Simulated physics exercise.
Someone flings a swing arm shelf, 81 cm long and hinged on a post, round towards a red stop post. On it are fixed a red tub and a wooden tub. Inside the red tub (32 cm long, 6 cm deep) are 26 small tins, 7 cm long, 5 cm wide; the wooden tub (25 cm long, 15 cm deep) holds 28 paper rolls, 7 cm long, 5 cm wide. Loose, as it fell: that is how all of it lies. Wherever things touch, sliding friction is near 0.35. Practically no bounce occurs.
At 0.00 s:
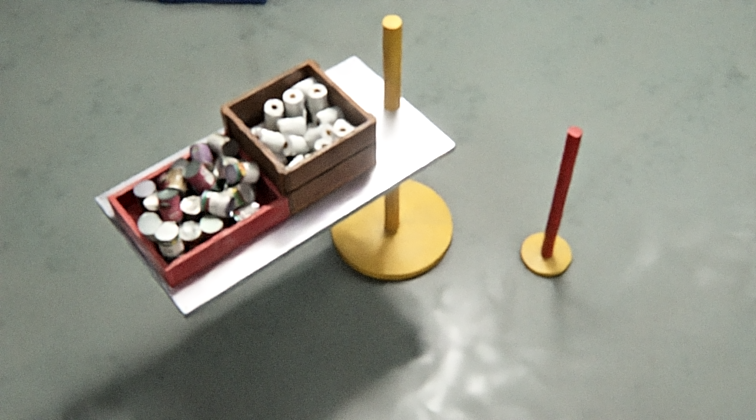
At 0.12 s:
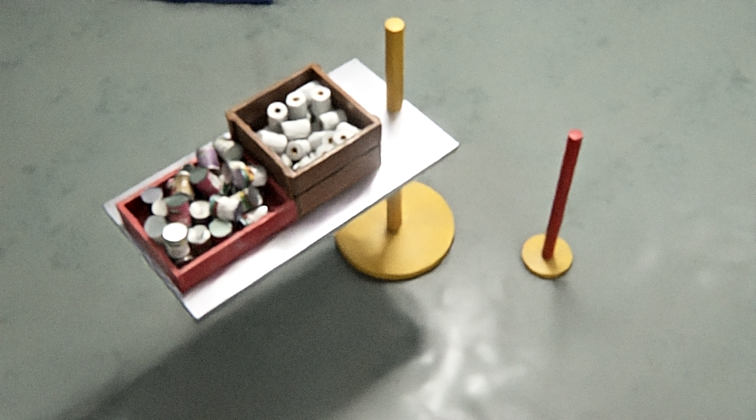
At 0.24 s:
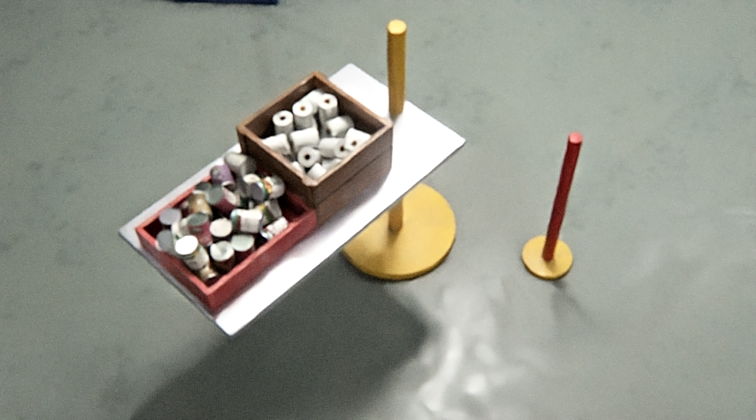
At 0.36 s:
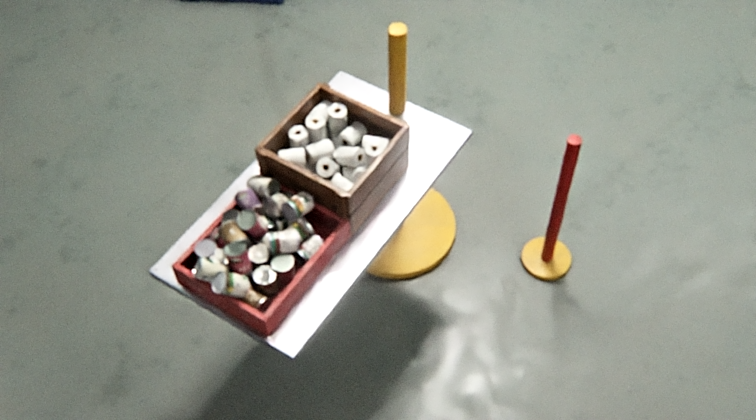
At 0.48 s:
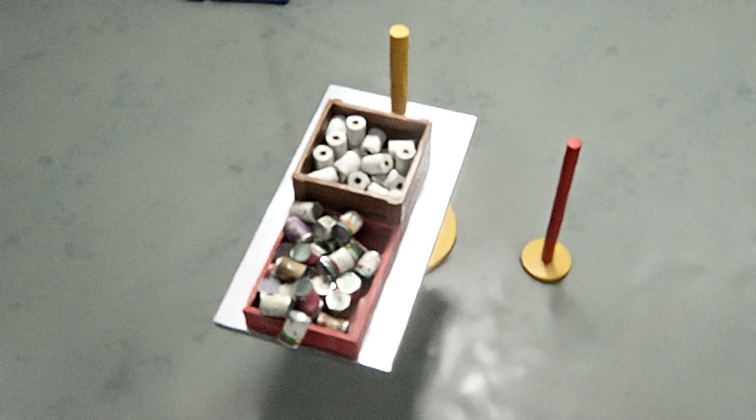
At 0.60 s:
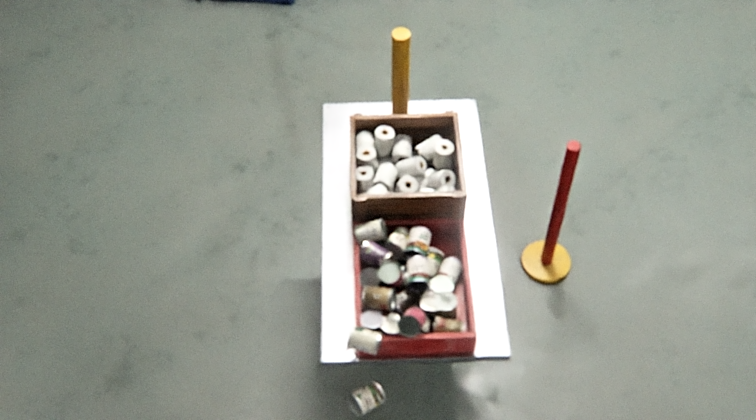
A white shelf on a yellow post, carrying a wooden box of white rolls and a red box of small tins, swung round towards the red post, and a couple of tins tumbled off the front.
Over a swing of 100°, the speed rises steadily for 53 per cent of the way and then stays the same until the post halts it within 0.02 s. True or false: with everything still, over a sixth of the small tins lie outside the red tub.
True.
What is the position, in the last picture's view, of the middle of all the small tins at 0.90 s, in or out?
Middle: About (591, 223) px.
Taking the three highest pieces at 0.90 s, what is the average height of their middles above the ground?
I'd say near 72 cm.
After 0.82 s, end of the swing.
After 0.90 s, 3 of 26 out of the red tub and 0 of 28 out of the wooden tub.
After 1.02 s, 6 of 26 out of the red tub and 0 of 28 out of the wooden tub.
After 1.24 s, 9 of 26 out of the red tub and 0 of 28 out of the wooden tub.
Outcome (at 1.68 s), 9 of 26 out of the red tub and 0 of 28 out of the wooden tub. Asked share, 9 of 26, 35 per cent.
